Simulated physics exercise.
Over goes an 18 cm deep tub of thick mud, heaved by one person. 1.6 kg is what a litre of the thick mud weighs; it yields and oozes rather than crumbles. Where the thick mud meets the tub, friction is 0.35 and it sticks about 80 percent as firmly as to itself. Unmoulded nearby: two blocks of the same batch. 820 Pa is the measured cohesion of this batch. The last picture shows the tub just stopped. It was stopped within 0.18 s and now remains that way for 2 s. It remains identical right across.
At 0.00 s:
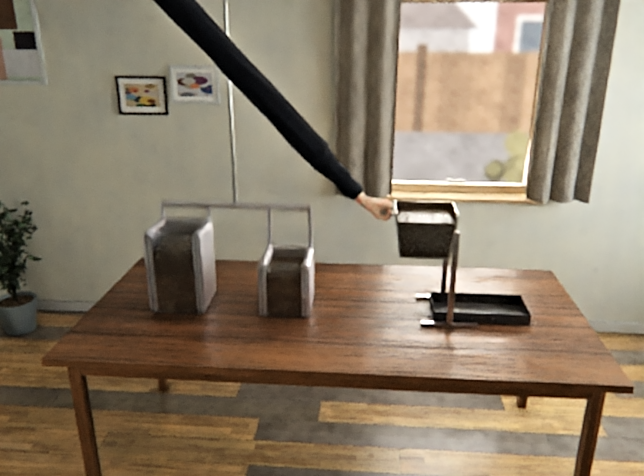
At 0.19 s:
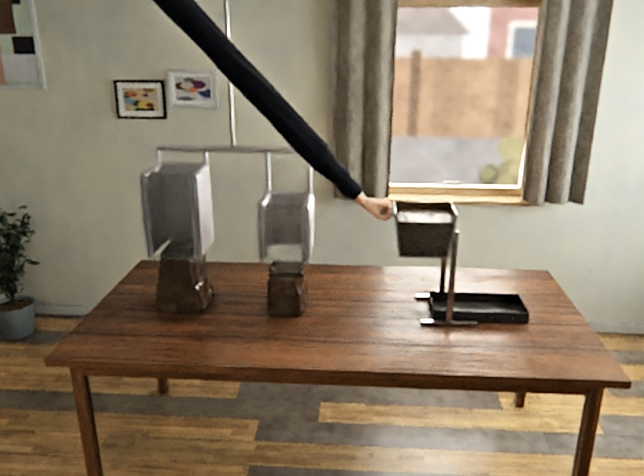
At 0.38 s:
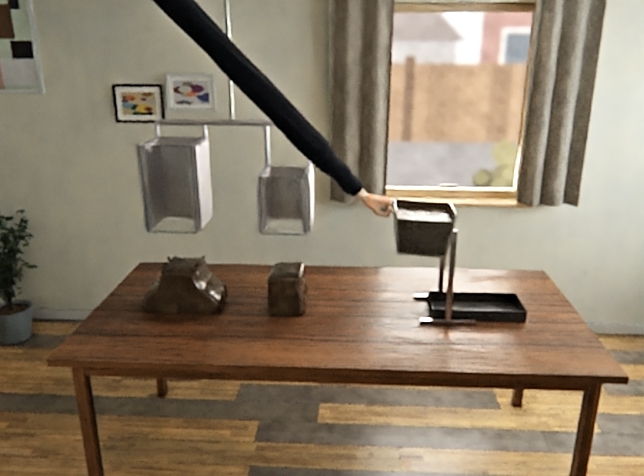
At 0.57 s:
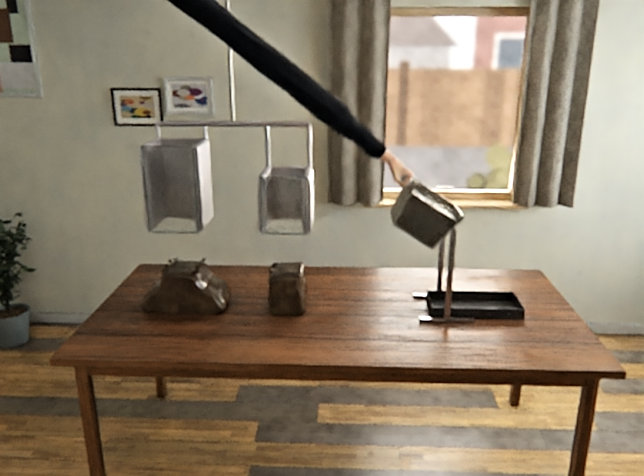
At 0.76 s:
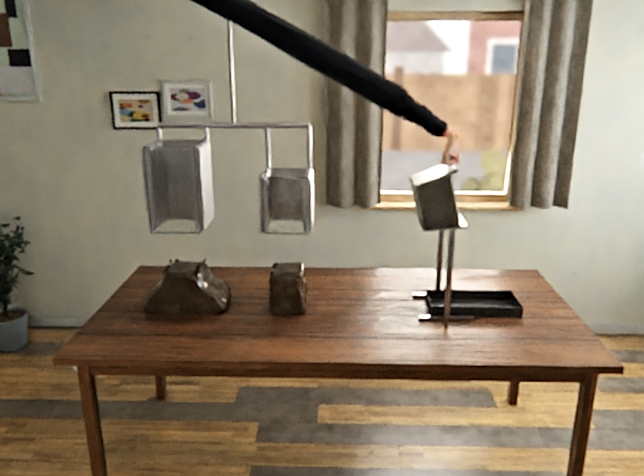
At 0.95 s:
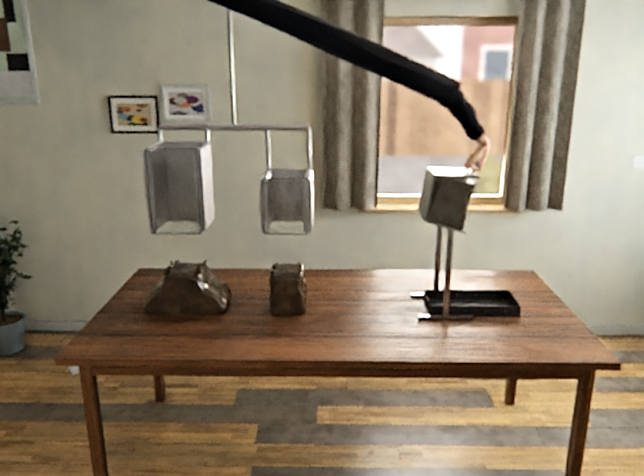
On a wooden table, molds lift off two dark blocks, one slumps, and a hand tilts a tub.
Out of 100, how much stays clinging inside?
0 %.
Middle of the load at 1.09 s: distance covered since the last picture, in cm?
I'd estimate roughly 6 centimetres.
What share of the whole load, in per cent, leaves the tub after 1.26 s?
Around 35 percent of the load.
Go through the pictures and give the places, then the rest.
In the first frame, handle-side rim at (397, 215), tilt 0 degrees; crest of the thick mud at (403, 222); block heights 31 cm, 20 cm (left to right).
In the second frame, handle-side rim at (397, 214), tilt 0 degrees; crest of the thick mud at (402, 222); block heights 28 cm, 19 cm (left to right).
In the third frame, handle-side rim at (397, 211), tilt 3 degrees; crest of the thick mud at (402, 219); block heights 20 cm, 19 cm (left to right).
In the fourth frame, handle-side rim at (416, 186), tilt 33 degrees; crest of the thick mud at (414, 195); block heights 19 cm, 19 cm (left to right).
In the fifth frame, handle-side rim at (458, 172), tilt 76 degrees; crest of the thick mud at (450, 177); block heights 19 cm, 19 cm (left to right).
In the sixth frame, handle-side rim at (479, 179), tilt 99 degrees; crest of the thick mud at (445, 180); block heights 19 cm, 19 cm (left to right).
After 1.09 s, the tub is at 99 degrees and holds 76 %.
After 1.26 s, the tub is at 99 degrees and holds 35 %.
After 1.43 s, the tub is at 99 degrees and holds 18 %.
After 1.60 s, the tub is at 99 degrees and holds 0 %.
After 2.95 s, the tub is at 99 degrees and holds 0 %.
